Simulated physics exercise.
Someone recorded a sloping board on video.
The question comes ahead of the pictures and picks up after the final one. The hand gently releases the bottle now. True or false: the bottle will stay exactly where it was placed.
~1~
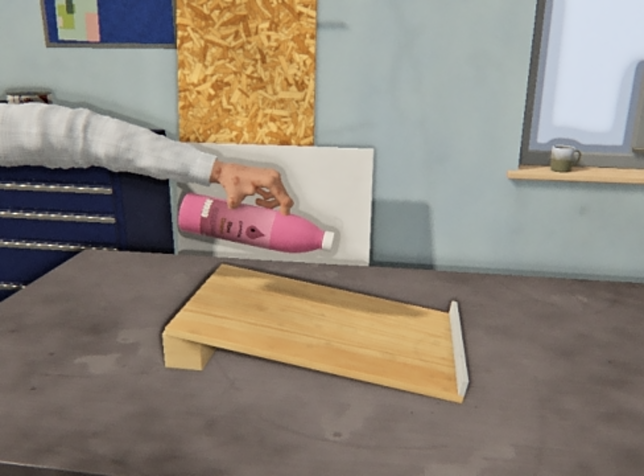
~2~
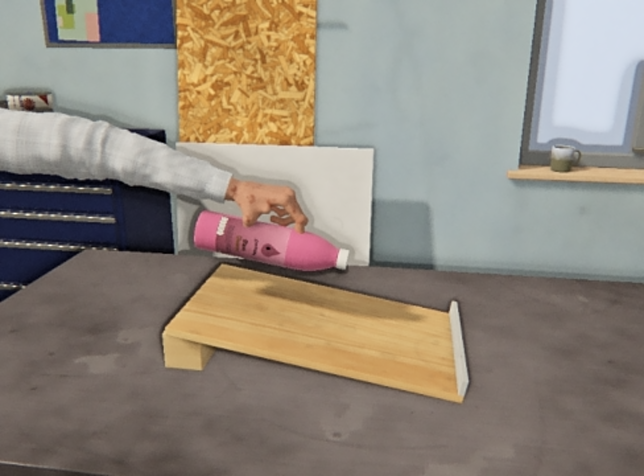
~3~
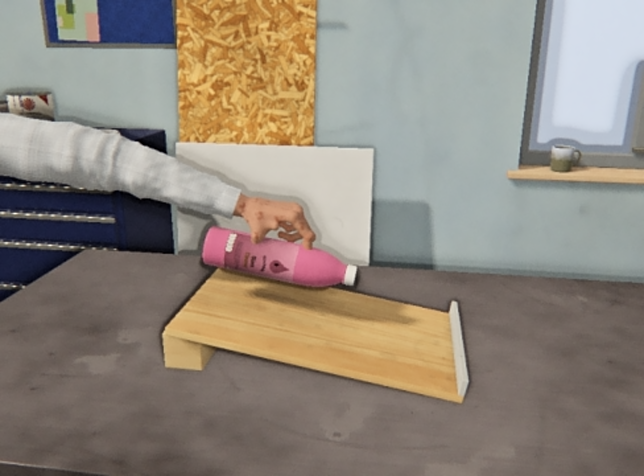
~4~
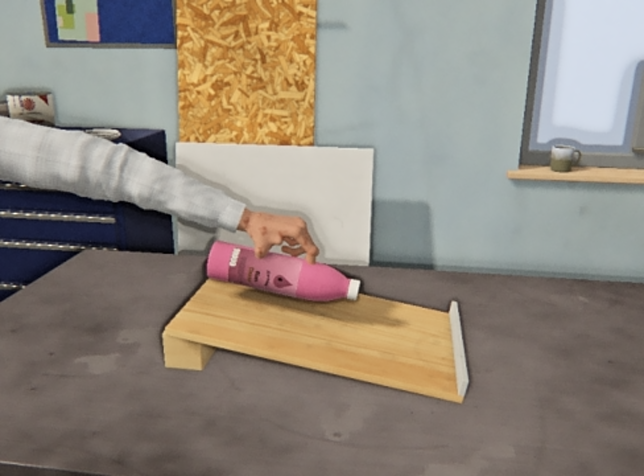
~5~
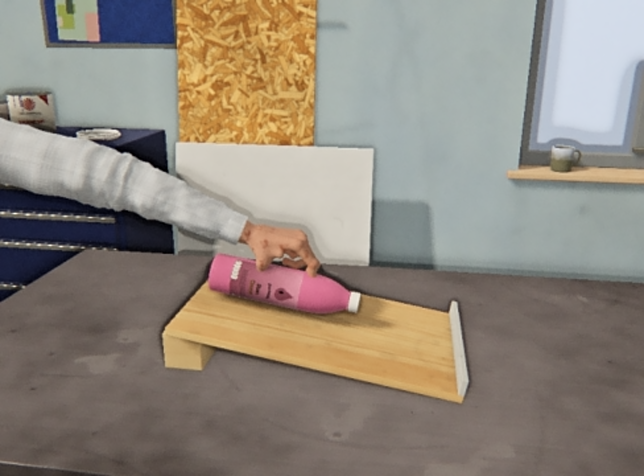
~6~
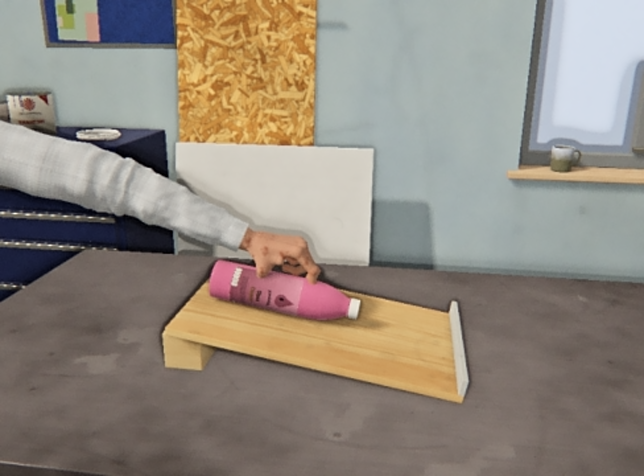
True.
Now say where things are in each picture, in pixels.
Still above its spot; pink bottle (259, 227), in the first frame.
Still above its spot; pink bottle (273, 244), in the second frame.
Still above its spot; pink bottle (281, 260), in the third frame.
Still above its spot; pink bottle (285, 275), in the fourth frame.
Still above its spot; pink bottle (286, 287), in the fifth frame.
Set down, still held; pink bottle (286, 294), in the sixth frame.
Then, 0.20 s later than the last frame, all is still.
Then, 0.50 s later than the last frame, pink bottle resting near (286, 294).
When it is over, it is as before. End places, in pixels of the last picture, pink bottle near (286, 294). The pink bottle remains at rest.
